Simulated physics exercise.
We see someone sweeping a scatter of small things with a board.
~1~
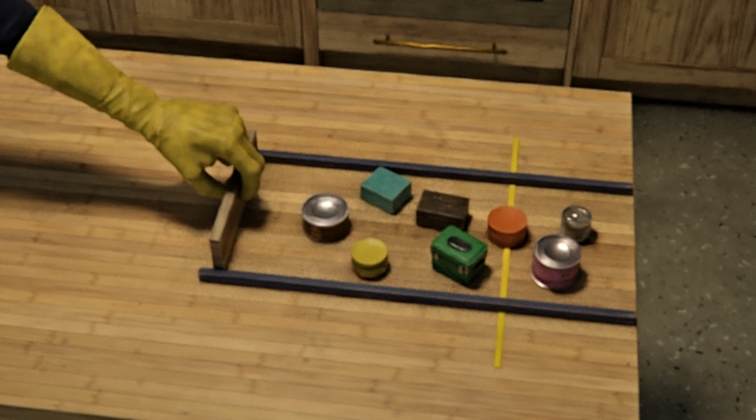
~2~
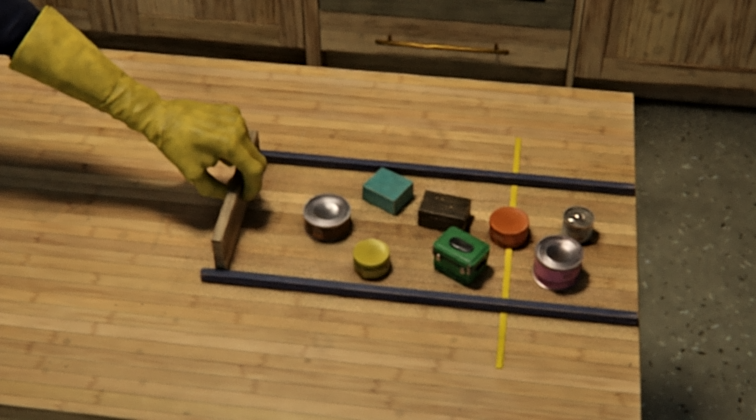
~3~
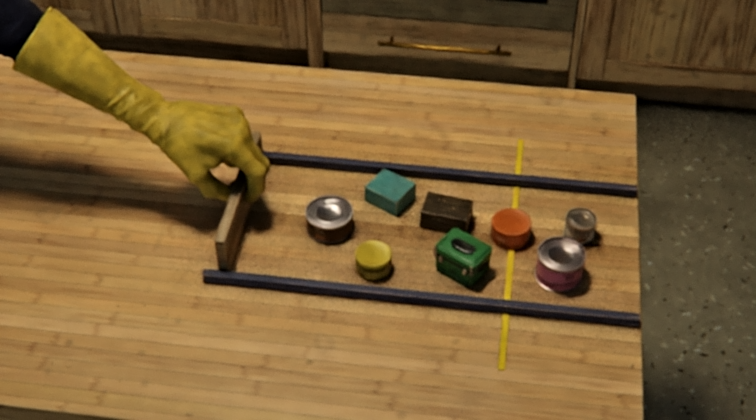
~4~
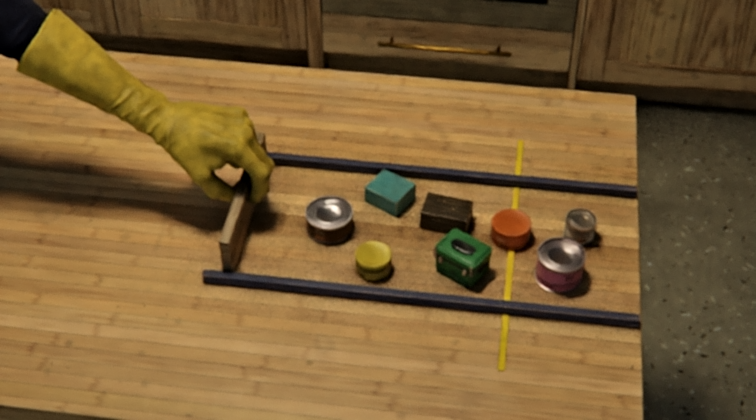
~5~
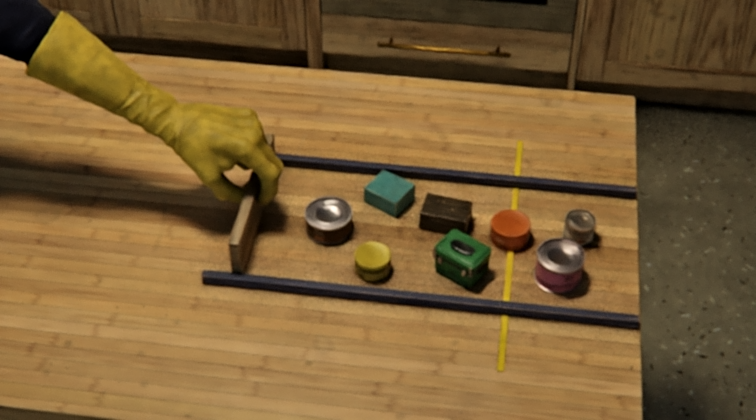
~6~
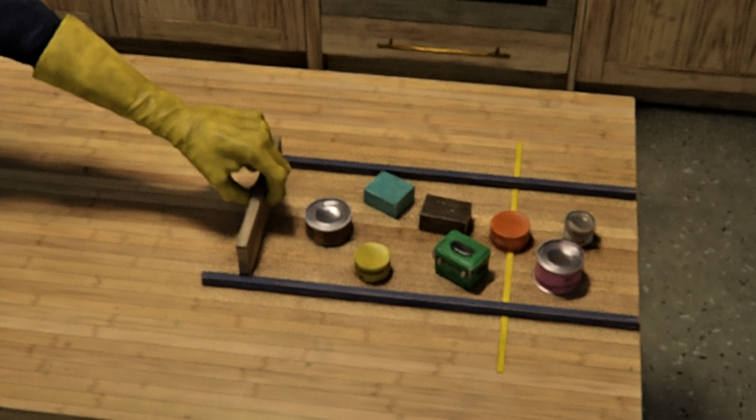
A hand in a yellow rubber glove holds a wooden board upright on a light wood tabletop, seen from above at an angle, with cabinets behind. Between two dark rails sit a brown pot, turquoise and dark blocks, a yellow tub, a green case, an orange tub by a yellow line, and pink and pale pots at right. The view shifts very slightly, then the hand slides the board a little rightward while the objects stay put.
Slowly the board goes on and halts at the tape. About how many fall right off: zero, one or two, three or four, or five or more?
As it turns out, the number that fall off is zero.
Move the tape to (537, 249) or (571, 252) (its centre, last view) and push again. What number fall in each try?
Down on the floor: 0 and 3.
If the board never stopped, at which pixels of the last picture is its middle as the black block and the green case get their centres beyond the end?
For the black block at (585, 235), for the green case at (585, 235).
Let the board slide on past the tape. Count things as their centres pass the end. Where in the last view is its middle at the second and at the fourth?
About (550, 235), then (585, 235).
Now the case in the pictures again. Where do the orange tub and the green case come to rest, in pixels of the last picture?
Near (589, 254) and (562, 271).
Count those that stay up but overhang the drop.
0 of them.
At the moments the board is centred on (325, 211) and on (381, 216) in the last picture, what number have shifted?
1 and 4.
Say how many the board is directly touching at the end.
It touches 3.
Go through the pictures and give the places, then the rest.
White pot (576, 225); pink pot (556, 262); orange tub (507, 227); board (236, 199); tape (508, 241), in the first frame.
Pink pot (558, 263); green case (461, 256), in the second frame.
Orange tub (511, 229); yellow tub (374, 260), in the third frame.
White pot (580, 227); board (245, 201), in the fourth frame.
Pink pot (559, 266); turquoise block (389, 193), in the fifth frame.
White pot (579, 229); pink pot (559, 267); orange tub (510, 231); board (261, 204); tape (511, 246), in the sixth frame.
Soon after, none off yet; white pot at rest near (579, 229); pink pot at rest near (559, 267); orange tub at rest near (510, 231).
After that, none off yet; white pot at rest near (579, 229); pink pot at rest near (559, 267); orange tub displaced a little near (527, 239).
In the end, the number that fall off is zero.
